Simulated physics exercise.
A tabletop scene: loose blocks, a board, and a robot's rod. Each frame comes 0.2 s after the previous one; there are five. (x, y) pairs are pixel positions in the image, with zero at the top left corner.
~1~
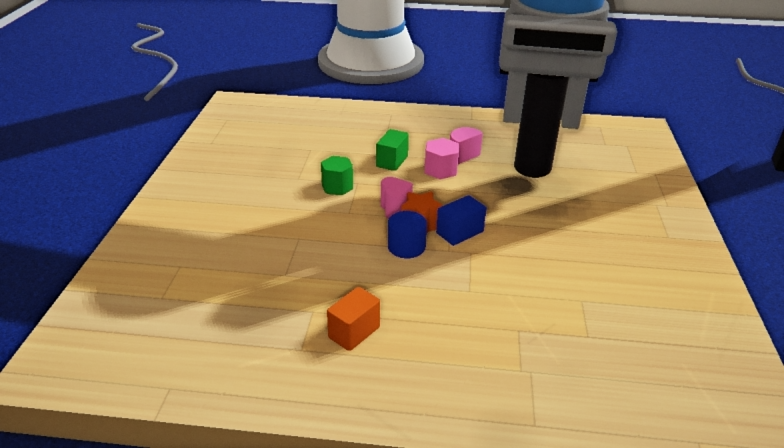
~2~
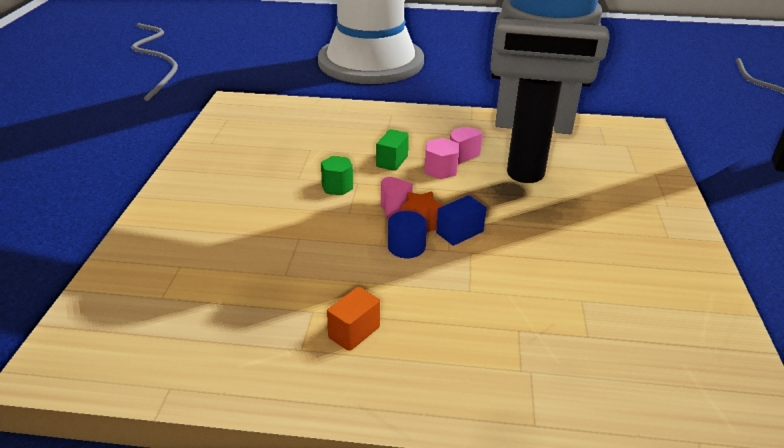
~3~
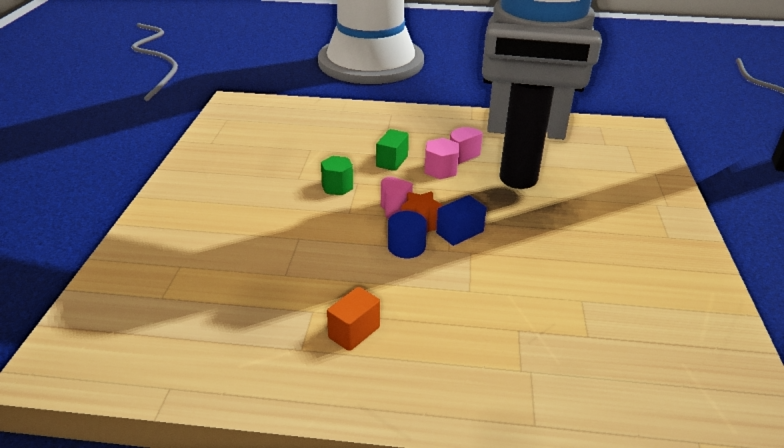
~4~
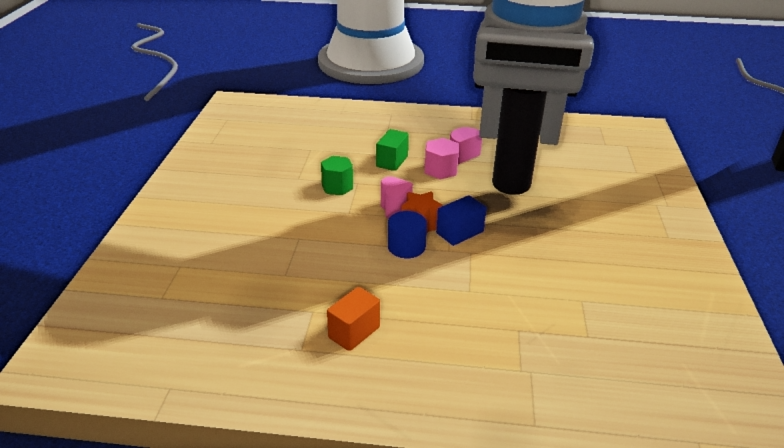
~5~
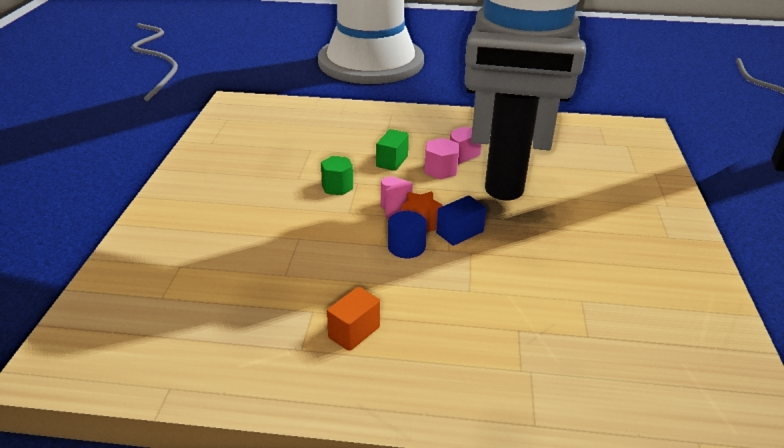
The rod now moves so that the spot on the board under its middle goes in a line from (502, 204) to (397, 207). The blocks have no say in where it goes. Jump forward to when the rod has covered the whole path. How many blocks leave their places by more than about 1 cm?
2.
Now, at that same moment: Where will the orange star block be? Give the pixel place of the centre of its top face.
Answer: (397, 204).
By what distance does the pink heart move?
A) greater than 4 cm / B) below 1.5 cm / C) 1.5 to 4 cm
The one that fits is C, 1.5 to 4 cm.
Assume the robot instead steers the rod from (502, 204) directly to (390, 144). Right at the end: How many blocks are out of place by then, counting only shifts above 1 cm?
Number moved: 2.
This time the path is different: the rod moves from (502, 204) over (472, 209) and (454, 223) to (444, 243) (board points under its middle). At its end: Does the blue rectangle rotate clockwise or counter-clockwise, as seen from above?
The block spins anticlockwise.
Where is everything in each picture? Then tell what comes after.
In the first frame, rod tip at (532, 169); block tops, pink heart at (396, 185); blue circular block at (407, 221); orange star block at (422, 201); blue rectangle at (462, 207).
In the second frame, rod at (525, 175); blocks unchanged.
In the third frame, rod at (518, 180); blocks unchanged.
In the fourth frame, rod at (511, 186); blocks unchanged.
In the fifth frame, rod at (504, 191); pink heart at (396, 185); blue circular block at (407, 221); orange star block at (422, 201); blue rectangle at (462, 207).
What follows on the original path. One third of the way, rod at (468, 192); nothing pushed yet.
Two thirds of the way, rod at (432, 193); orange star block at (418, 202).
At the end, rod at (397, 194); pink heart at (363, 191), turned 30° anticlockwise; blue circular block at (406, 225); orange star block at (397, 204), turned 55° anticlockwise; blue rectangle in place.
